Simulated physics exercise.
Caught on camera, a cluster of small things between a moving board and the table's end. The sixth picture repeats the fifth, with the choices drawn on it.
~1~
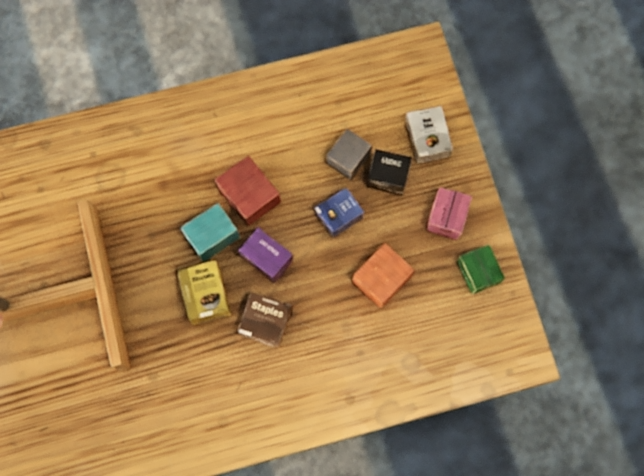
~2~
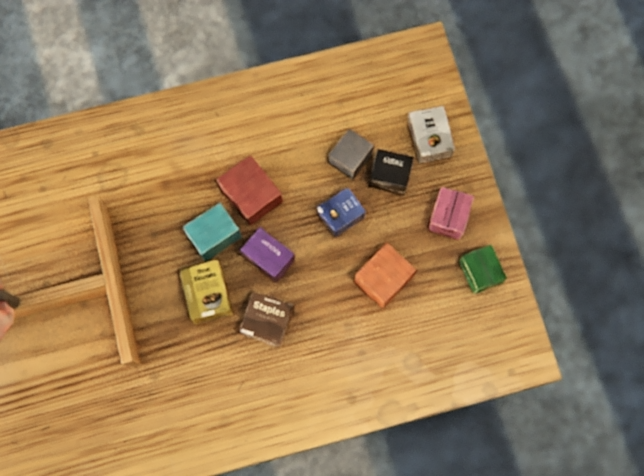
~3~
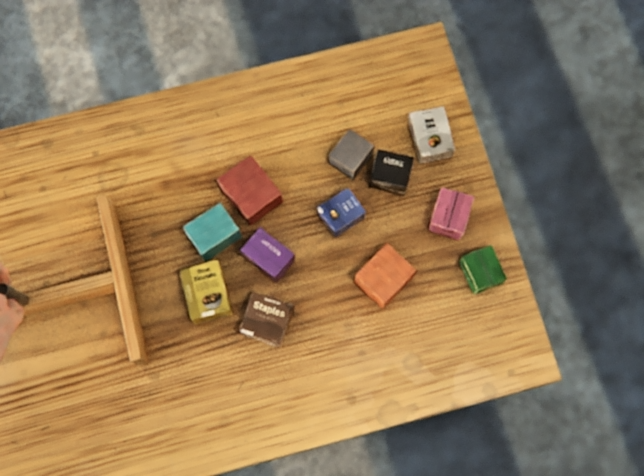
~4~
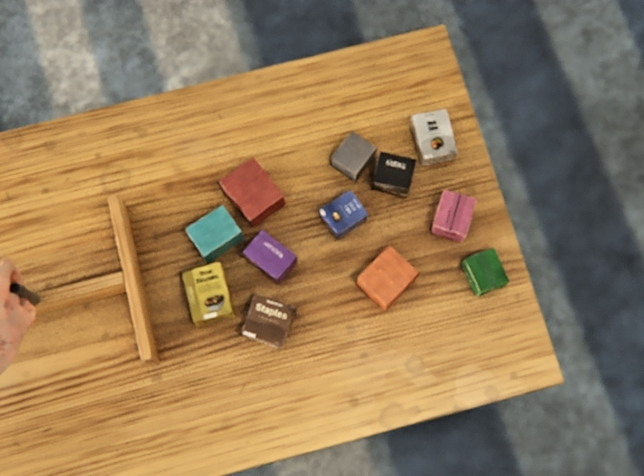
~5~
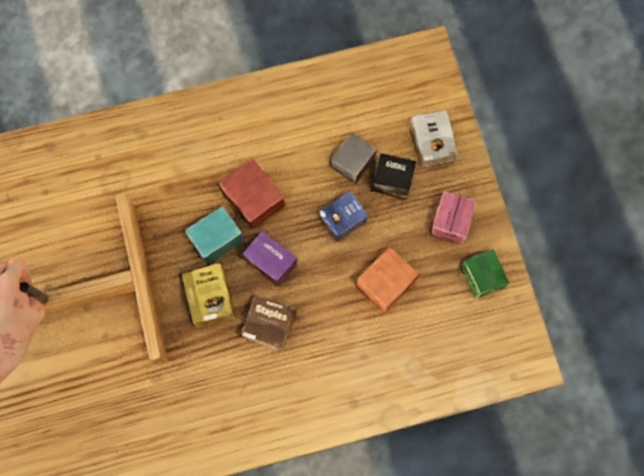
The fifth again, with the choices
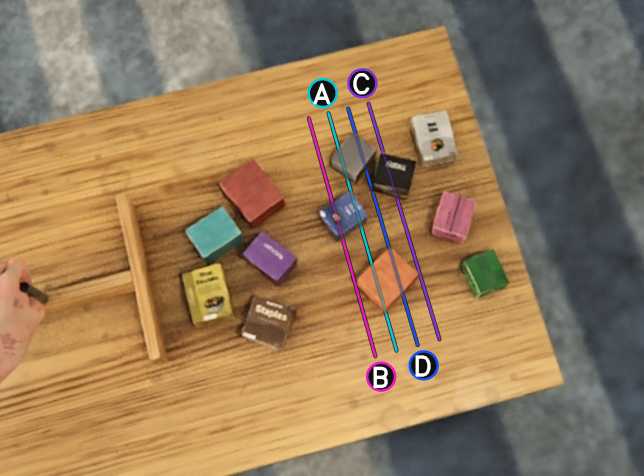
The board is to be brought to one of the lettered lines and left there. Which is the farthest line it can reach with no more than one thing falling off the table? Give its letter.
The farthest such stop is C.
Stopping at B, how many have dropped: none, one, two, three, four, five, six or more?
In all, none.
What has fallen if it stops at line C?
The white packet goes over.
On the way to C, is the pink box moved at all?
Yes.
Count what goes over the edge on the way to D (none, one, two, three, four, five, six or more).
By then, none.
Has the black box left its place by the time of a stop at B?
Yes.
On the marked copy, A at (361, 228); B at (341, 233); C at (403, 217); D at (382, 222).
Taking C. A third of the way, board (233, 250); brown box (286, 330); red block (268, 182).
Two thirds of the way, board (328, 226); white packet (438, 138); black box (411, 164).
When it is over, board (401, 207); white packet over the edge; pink box (496, 206); one fallen.
As for the rest, A is within the limit but short; B is within the limit but short; D is within the limit but short.
